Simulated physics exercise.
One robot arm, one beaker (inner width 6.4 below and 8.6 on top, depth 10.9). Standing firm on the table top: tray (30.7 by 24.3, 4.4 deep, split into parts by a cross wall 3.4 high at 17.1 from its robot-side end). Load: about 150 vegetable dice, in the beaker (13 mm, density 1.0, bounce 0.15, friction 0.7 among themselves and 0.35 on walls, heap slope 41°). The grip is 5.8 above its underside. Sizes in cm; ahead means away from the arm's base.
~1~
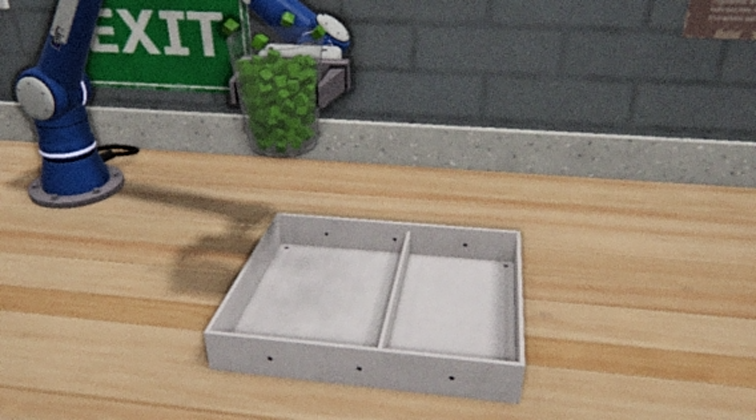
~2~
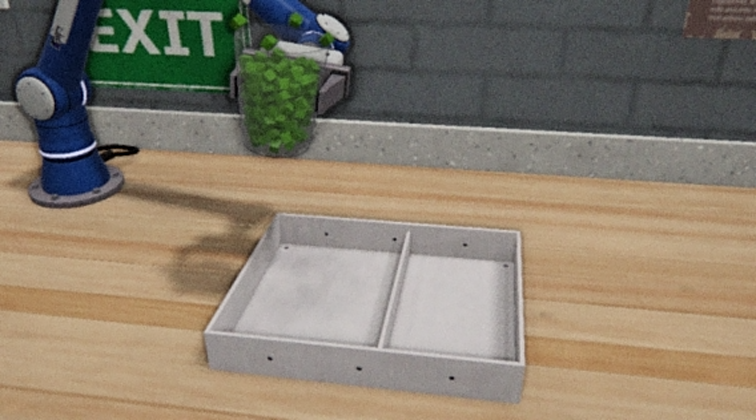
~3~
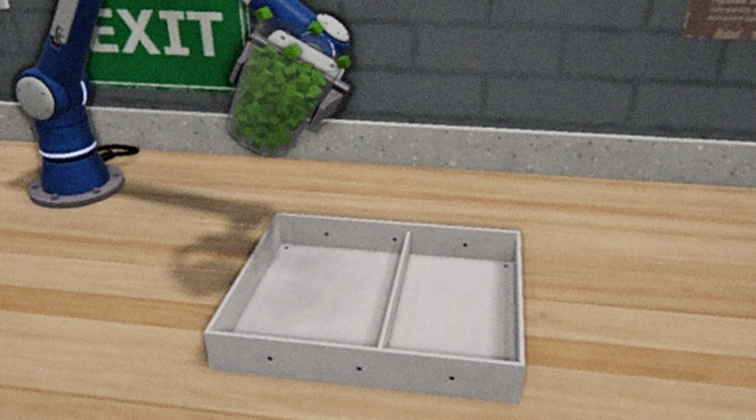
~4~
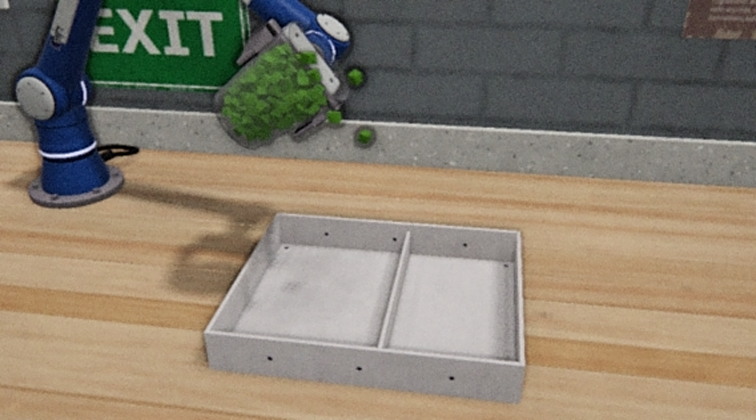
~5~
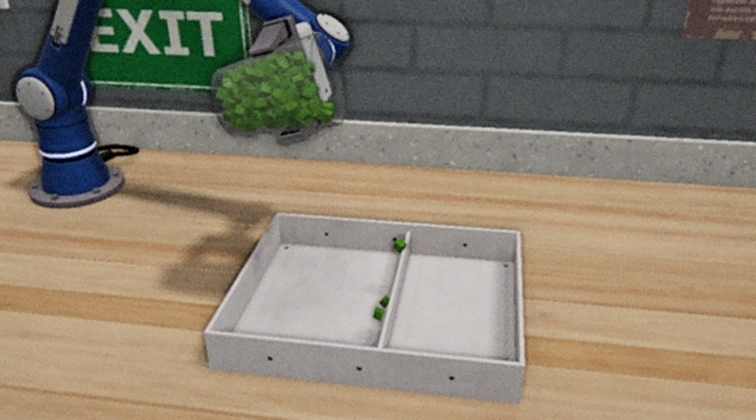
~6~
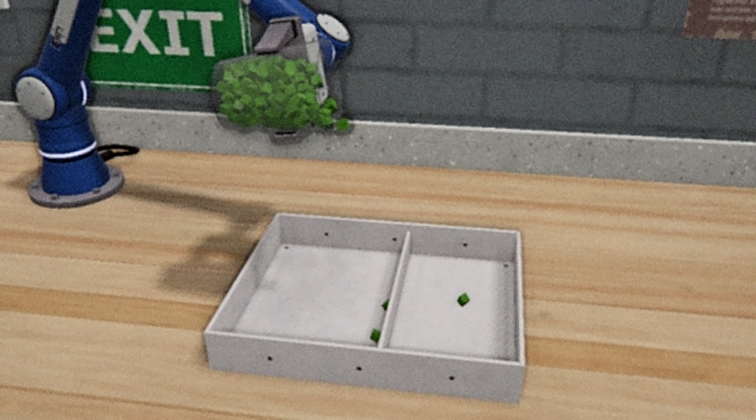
The video shows a blue robot arm tilting a clear beaker of green vegetable dice steeply to the right above a divided tray on a wooden table, as a few pieces drop into the tray, landing on both sides of its divider.
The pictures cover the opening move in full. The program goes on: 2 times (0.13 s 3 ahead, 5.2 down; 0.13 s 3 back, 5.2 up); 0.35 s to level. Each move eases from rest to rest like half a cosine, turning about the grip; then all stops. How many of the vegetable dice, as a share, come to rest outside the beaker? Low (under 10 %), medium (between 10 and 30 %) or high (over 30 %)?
A medium share, between 10 and 30 %, ends outside the beaker.
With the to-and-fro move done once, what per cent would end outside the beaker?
Then about 15 per cent.
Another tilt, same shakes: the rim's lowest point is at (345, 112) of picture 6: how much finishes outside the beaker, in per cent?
About 5 per cent.
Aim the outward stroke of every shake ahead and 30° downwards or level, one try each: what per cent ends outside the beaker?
Some 60 and 90 per cent.
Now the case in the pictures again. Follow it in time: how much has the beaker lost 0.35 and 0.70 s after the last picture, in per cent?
In turn: 10, 20.
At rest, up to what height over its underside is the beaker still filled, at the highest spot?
Some 9.5 cm.
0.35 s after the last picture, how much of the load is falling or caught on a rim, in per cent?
About 7 per cent.
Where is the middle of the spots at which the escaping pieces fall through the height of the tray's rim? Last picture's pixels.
Near (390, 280).
Then, 0.35 s later, tilted 82° forward, highest piece 25 above the table; 135 in the beaker, 3 in the robot-side part, 3 in the far-side part, 11 in flight or on a rim.
Then, 0.70 s later, tilted 41° forward, highest piece 28 above the table; 121 in the beaker, 17 in the robot-side part, 14 in the far-side part.
Then, 1.07 s later, level, highest piece 30 above the table; 121 in the beaker, 17 in the robot-side part, 14 in the far-side part.
Then, 2.12 s later, level, highest piece 29 above the table; 121 in the beaker, 17 in the robot-side part, 14 in the far-side part.
At rest, 121 in the beaker, 17 in the robot-side part, 14 in the far-side part. That is 20 % outside the beaker.
